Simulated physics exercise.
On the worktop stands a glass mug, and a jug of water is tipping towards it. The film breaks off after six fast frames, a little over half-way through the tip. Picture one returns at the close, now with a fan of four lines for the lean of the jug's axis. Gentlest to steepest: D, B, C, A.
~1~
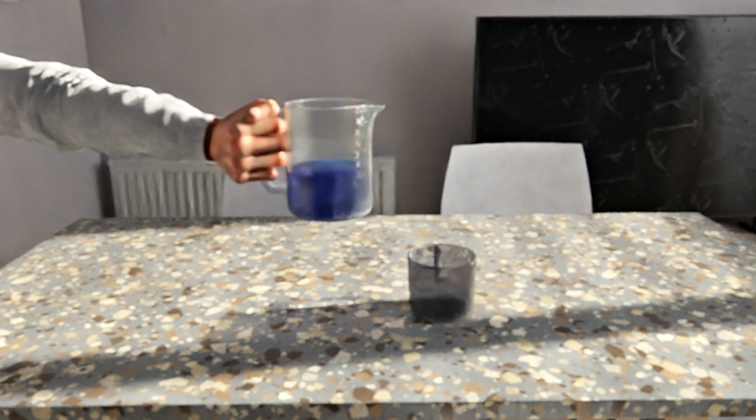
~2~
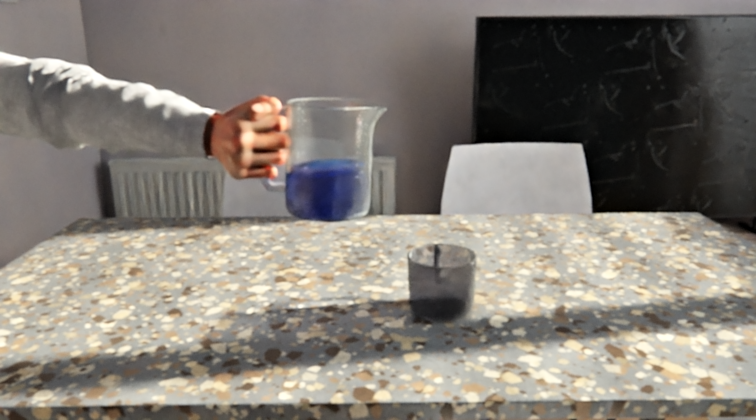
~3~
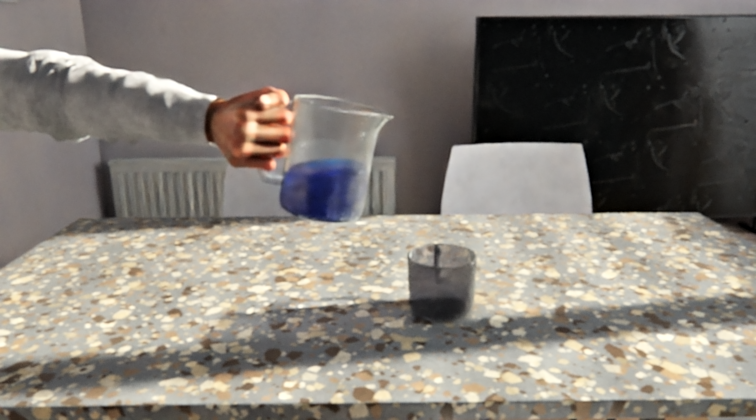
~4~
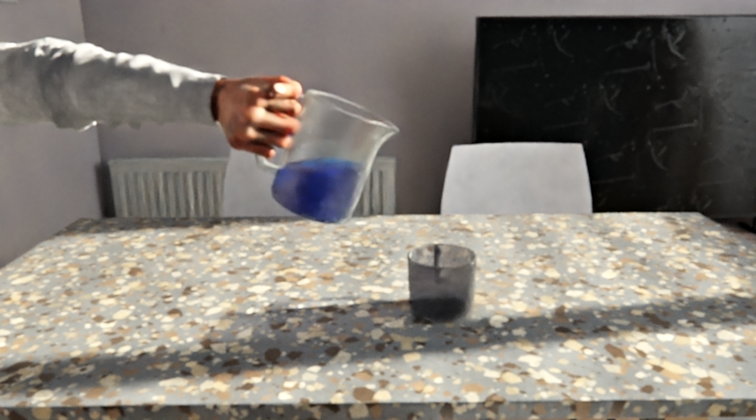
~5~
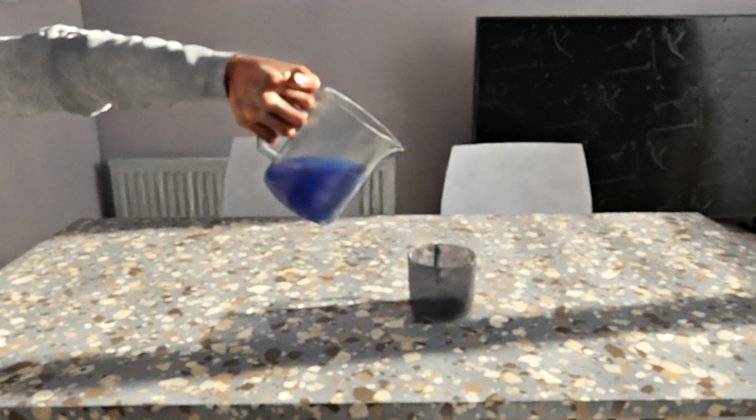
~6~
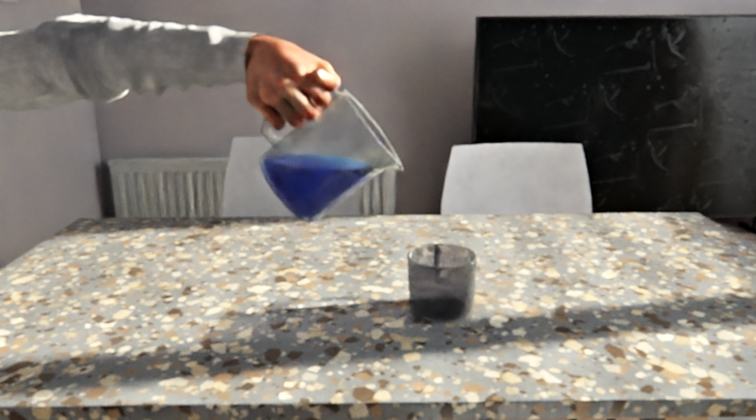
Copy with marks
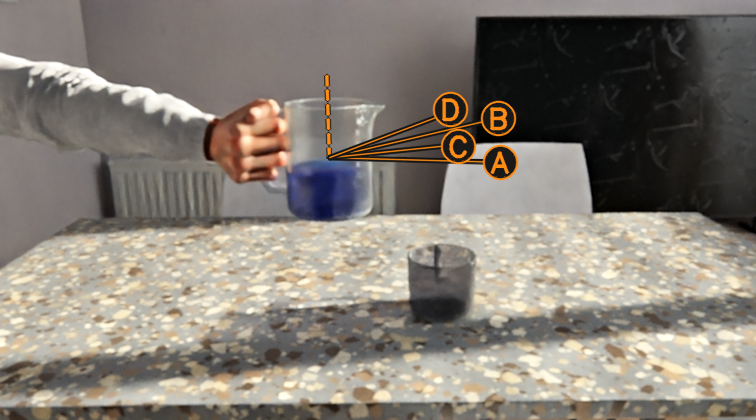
A hand reaching in from the left, in a pale grey sleeve, grips a clear glass jug of blue water and holds it upright, then tips it steadily rightward, lip lowering as the water slants inside. A dark, smoky glass mug stands on a speckled grey, brown and cream worktop, before pale chairs, a radiator and a black panel. The fixed camera faces this sunlit room from across the worktop.
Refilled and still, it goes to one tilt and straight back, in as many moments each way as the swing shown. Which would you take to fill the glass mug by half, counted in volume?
The answer is line B.
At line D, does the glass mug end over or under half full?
Under.
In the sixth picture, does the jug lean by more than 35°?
Yes.
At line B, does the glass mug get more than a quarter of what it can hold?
Yes, it does.
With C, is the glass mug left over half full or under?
Over half.
In orange, A at (483, 161); B at (481, 122); C at (441, 146); D at (435, 117).
With A, the glass mug ends with about 85 % of what it can hold; 6 % of the water is spilt.
With B, the glass mug ends with about 46 % of what it can hold; 4 % of the water is spilt.
With C, the glass mug ends with about 65 % of what it can hold; 7 % of the water is spilt.
With D, the glass mug ends with about 28 % of what it can hold.
